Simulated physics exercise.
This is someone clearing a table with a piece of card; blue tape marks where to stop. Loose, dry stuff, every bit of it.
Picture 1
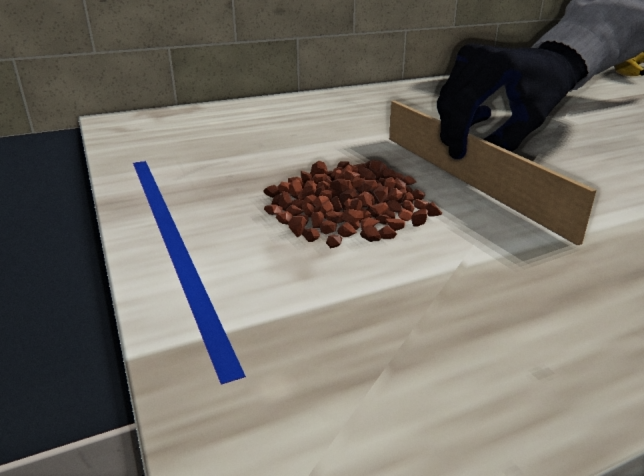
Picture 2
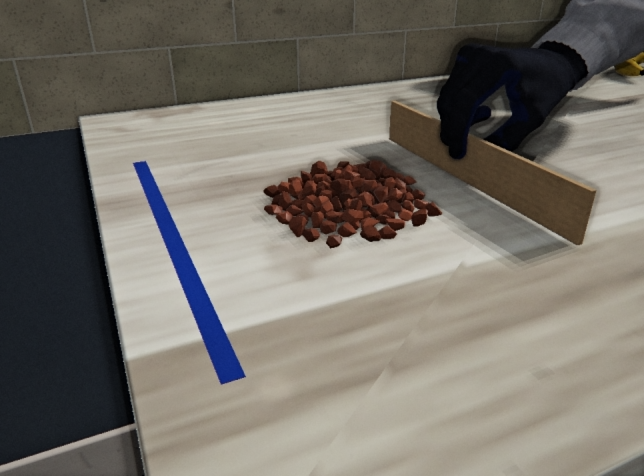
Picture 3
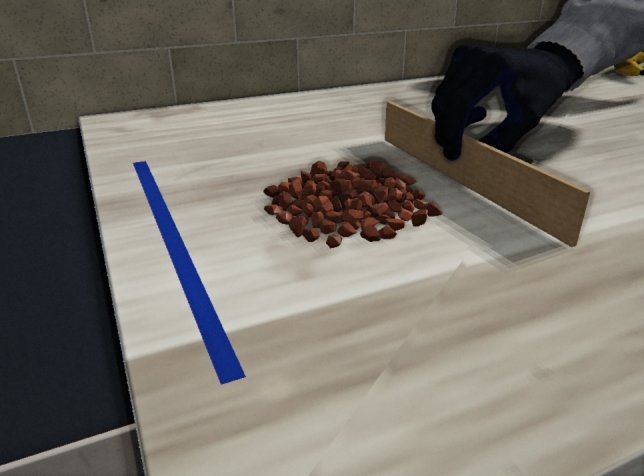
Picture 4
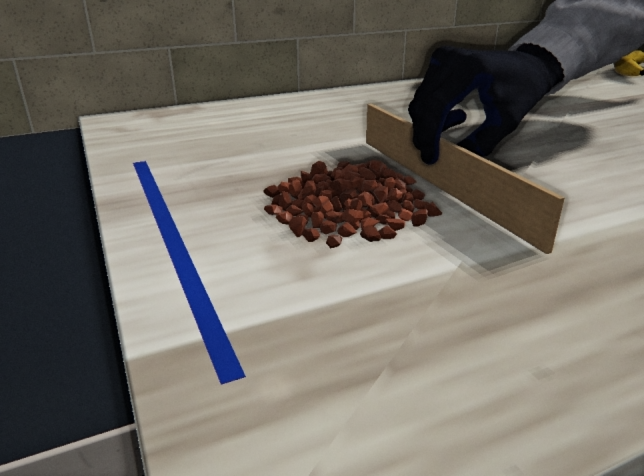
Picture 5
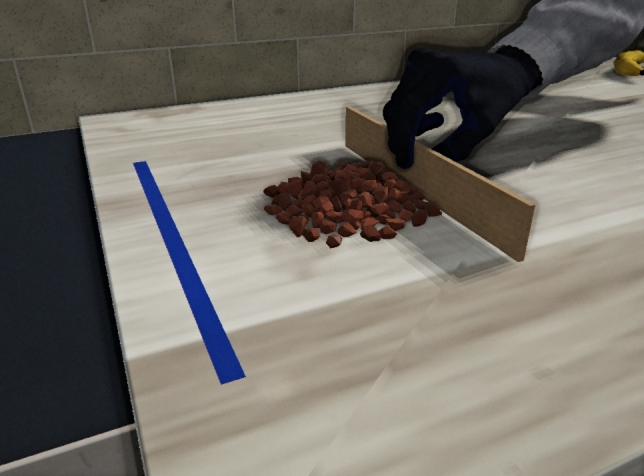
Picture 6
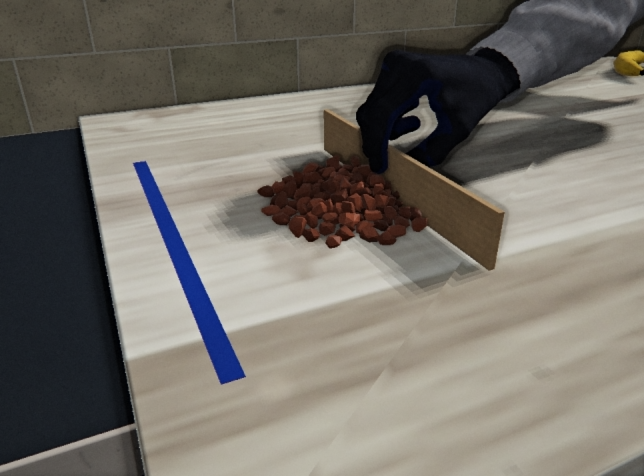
On a pale tabletop, a gloved hand sliding a wooden board leftward against a pile of reddish-brown chunks, nudging them slightly.
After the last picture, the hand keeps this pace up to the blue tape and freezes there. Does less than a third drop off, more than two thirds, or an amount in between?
Honestly, the share pushed off ends up inside the third-to-two-thirds band.
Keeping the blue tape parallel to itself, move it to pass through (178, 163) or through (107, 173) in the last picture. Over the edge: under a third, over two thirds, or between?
Try 1 - less than a third; try 2 - over two thirds.
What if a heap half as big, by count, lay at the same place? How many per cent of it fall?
It should be about 40 percent.
Soon after the last picture, piece of card still moving, near (280, 167); heap all on the table, its front near (157, 227).
A little later, piece of card stopped at the blue tape; heap about a third over the edge.
Later still, piece of card stopped at the blue tape; heap about half over the edge.
At rest, piece of card stopped at the blue tape; heap about half over the edge.
